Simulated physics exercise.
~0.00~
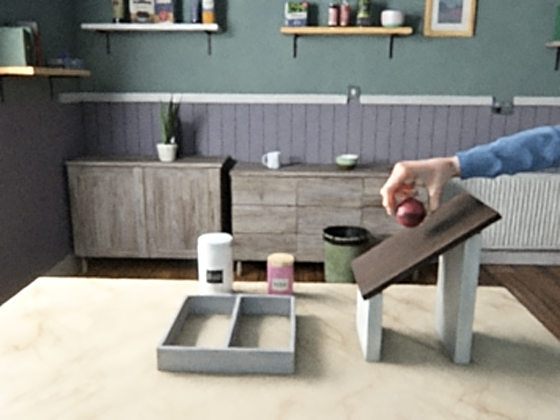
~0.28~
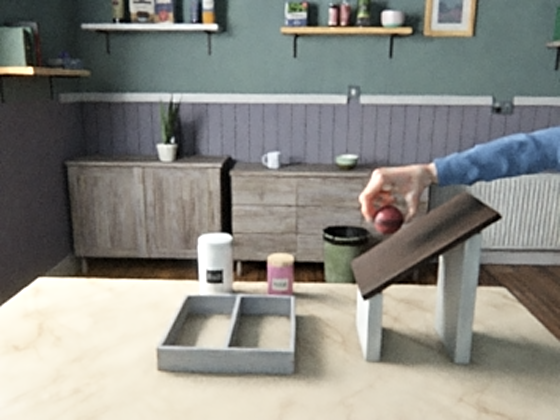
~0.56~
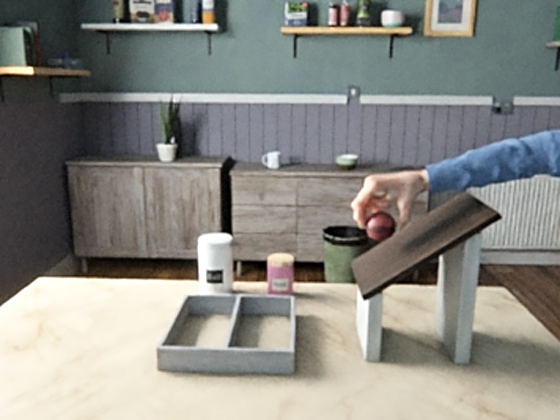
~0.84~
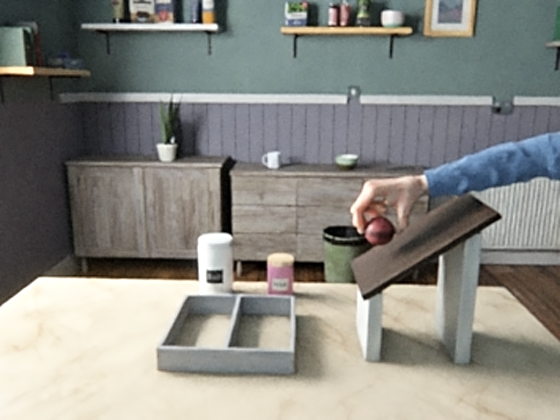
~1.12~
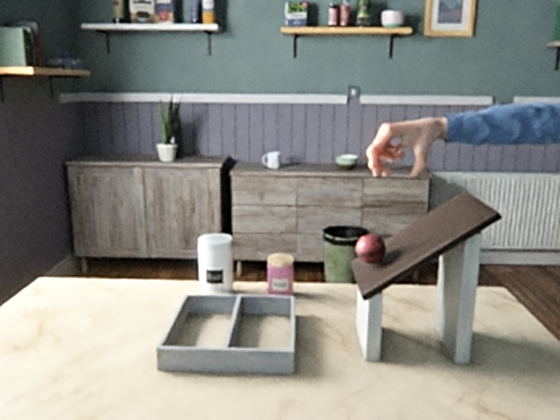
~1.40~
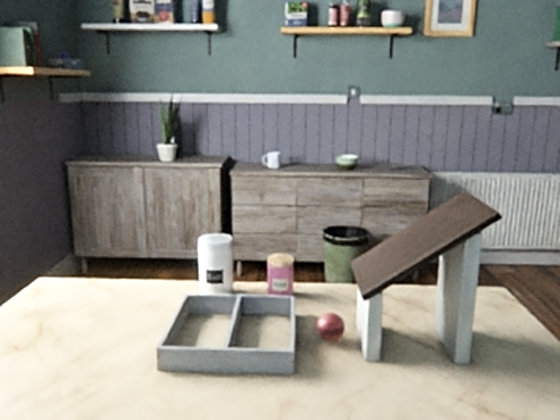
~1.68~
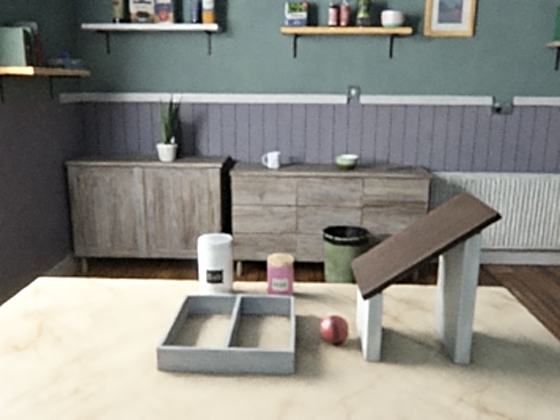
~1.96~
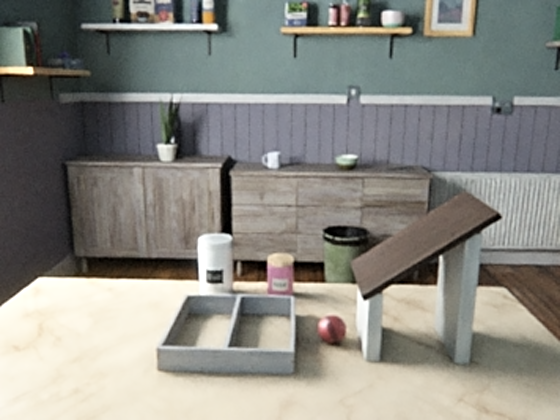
A hand releases a red ball on a slanted board, and it lands outside the tray.
